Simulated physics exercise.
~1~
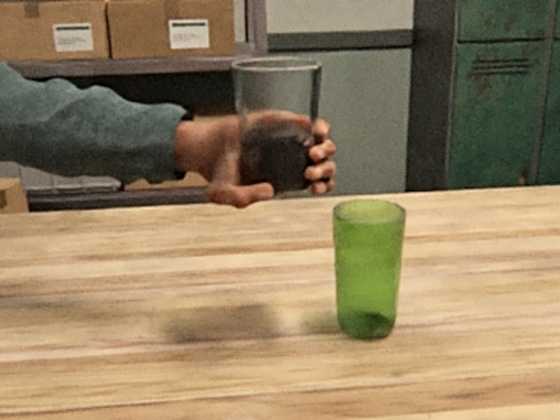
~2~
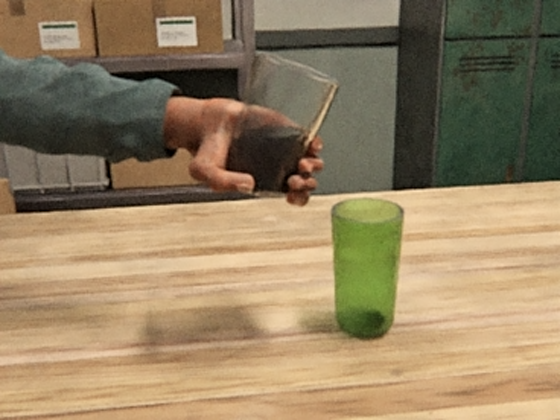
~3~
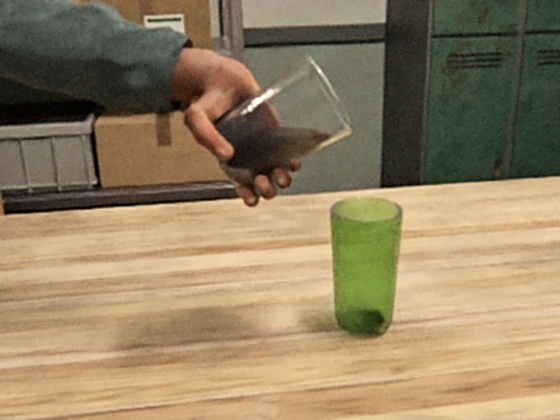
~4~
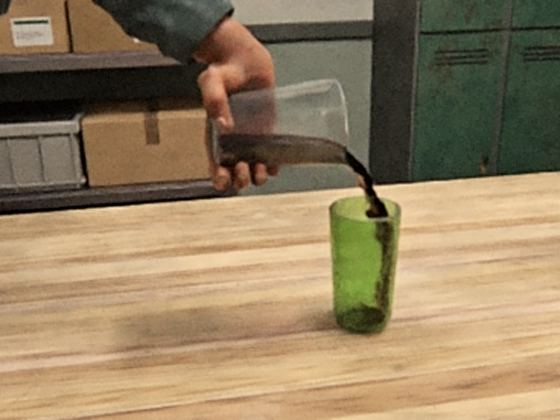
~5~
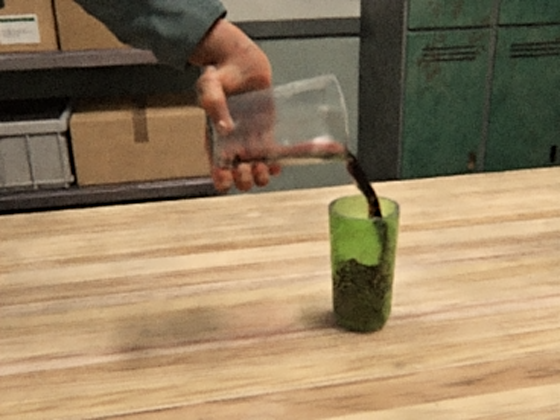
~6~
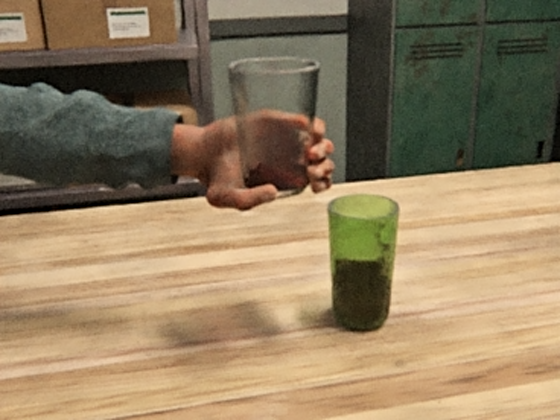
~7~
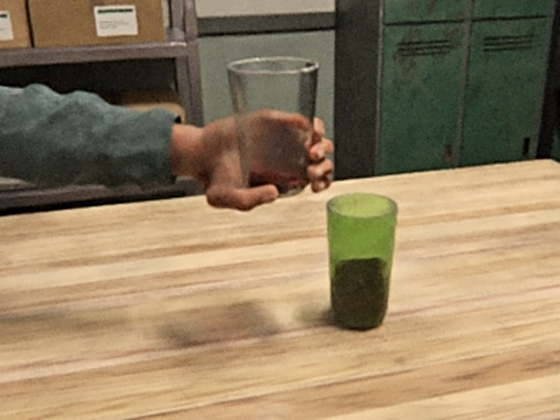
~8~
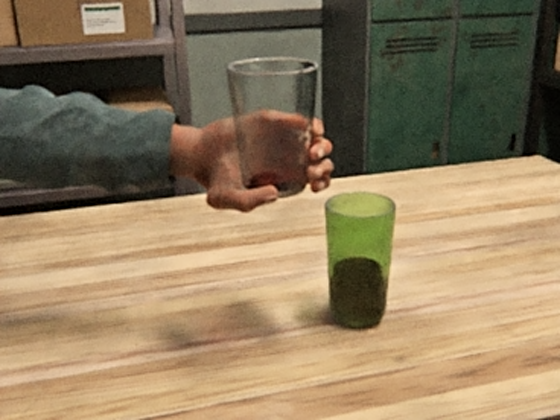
The video shows a hand holding a clear tumbler of dark liquid above a wooden table, tipping it and pouring the liquid into a tall green glass. The hand then returns the nearly empty tumbler upright, leaving the green glass roughly half full.
